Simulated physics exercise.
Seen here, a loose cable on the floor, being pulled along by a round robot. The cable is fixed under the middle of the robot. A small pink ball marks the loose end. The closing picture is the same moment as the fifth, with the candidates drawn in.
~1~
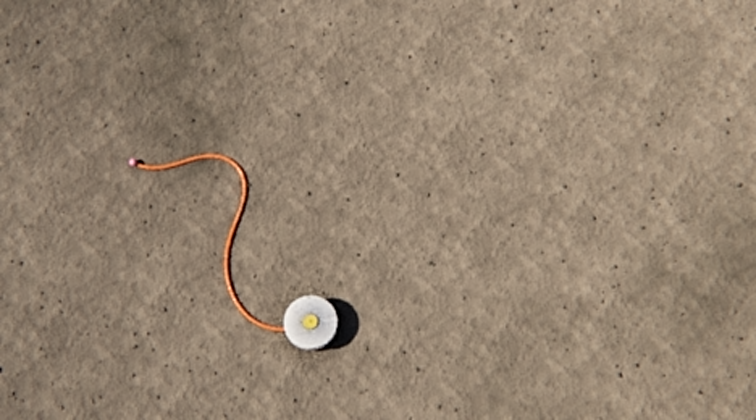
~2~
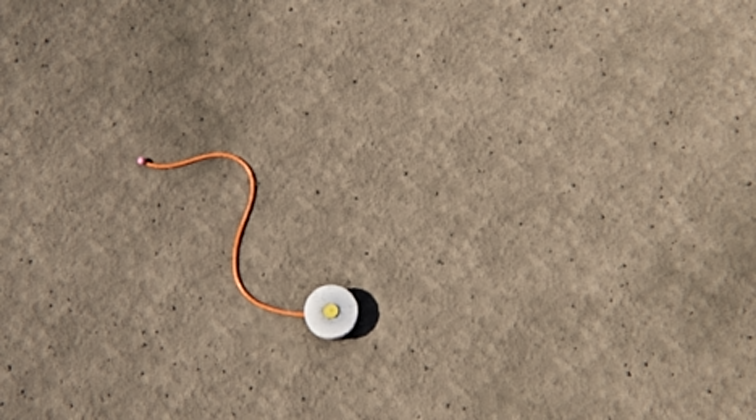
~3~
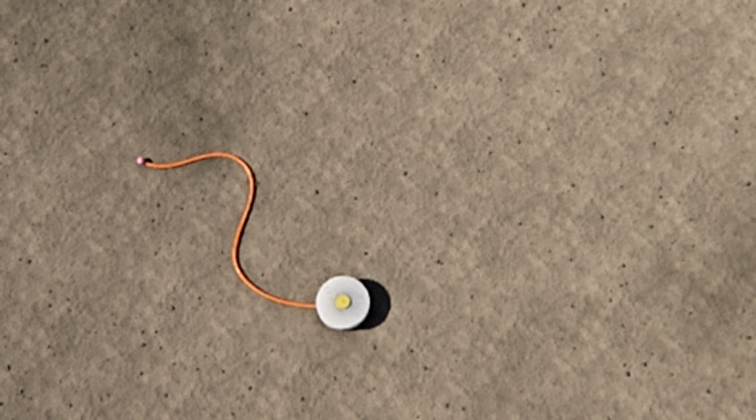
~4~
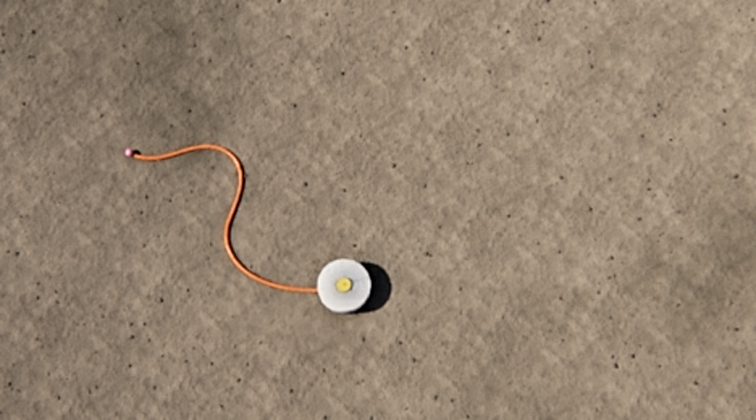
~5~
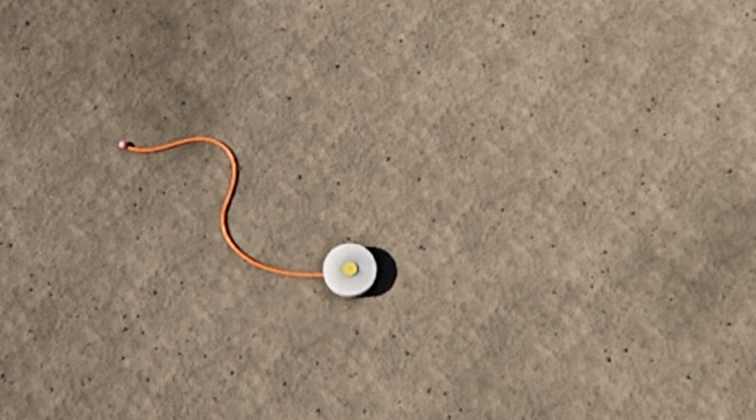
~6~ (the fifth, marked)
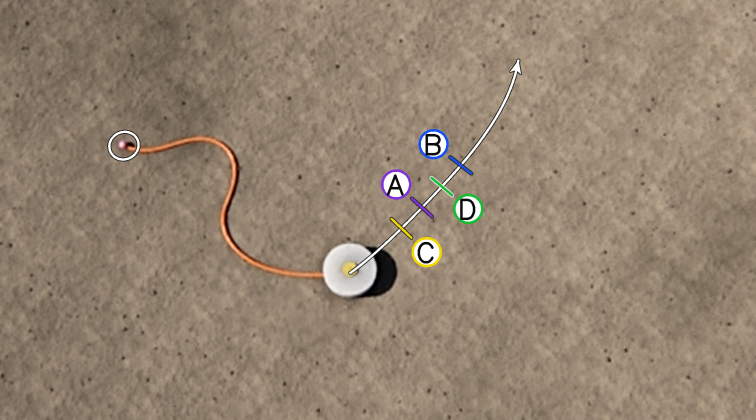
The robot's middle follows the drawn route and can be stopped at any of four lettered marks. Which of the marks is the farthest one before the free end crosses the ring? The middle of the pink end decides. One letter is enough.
No farther than B.
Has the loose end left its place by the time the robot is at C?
No.
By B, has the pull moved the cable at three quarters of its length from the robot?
By then, yes.
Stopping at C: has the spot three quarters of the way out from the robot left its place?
No.
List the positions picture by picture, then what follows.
In the first picture, free end (134, 162); robot (311, 323).
In the second picture, robot (331, 313); free end (142, 161).
In the third picture, robot (343, 304); free end (141, 161).
In the fourth picture, robot (344, 287); free end (130, 153).
In the fifth picture, robot (350, 271); free end (123, 145).
On the marked copy, A at (422, 208); B at (461, 165); C at (402, 228); D at (442, 187); the ring at (124, 146); the route from (350, 273) via (453, 175) to (518, 60).
Taking B. A third of the way, robot (393, 235), middle of the cable (237, 202), free end (123, 145).
Two thirds of the way, robot (431, 196), middle of the cable (263, 195), free end (123, 145).
When it is over, robot (462, 162), middle of the cable (291, 180), free end (130, 147); the free end is still in its ring.
As for the rest, A is safe but short; C is safe but short; D is safe but short.
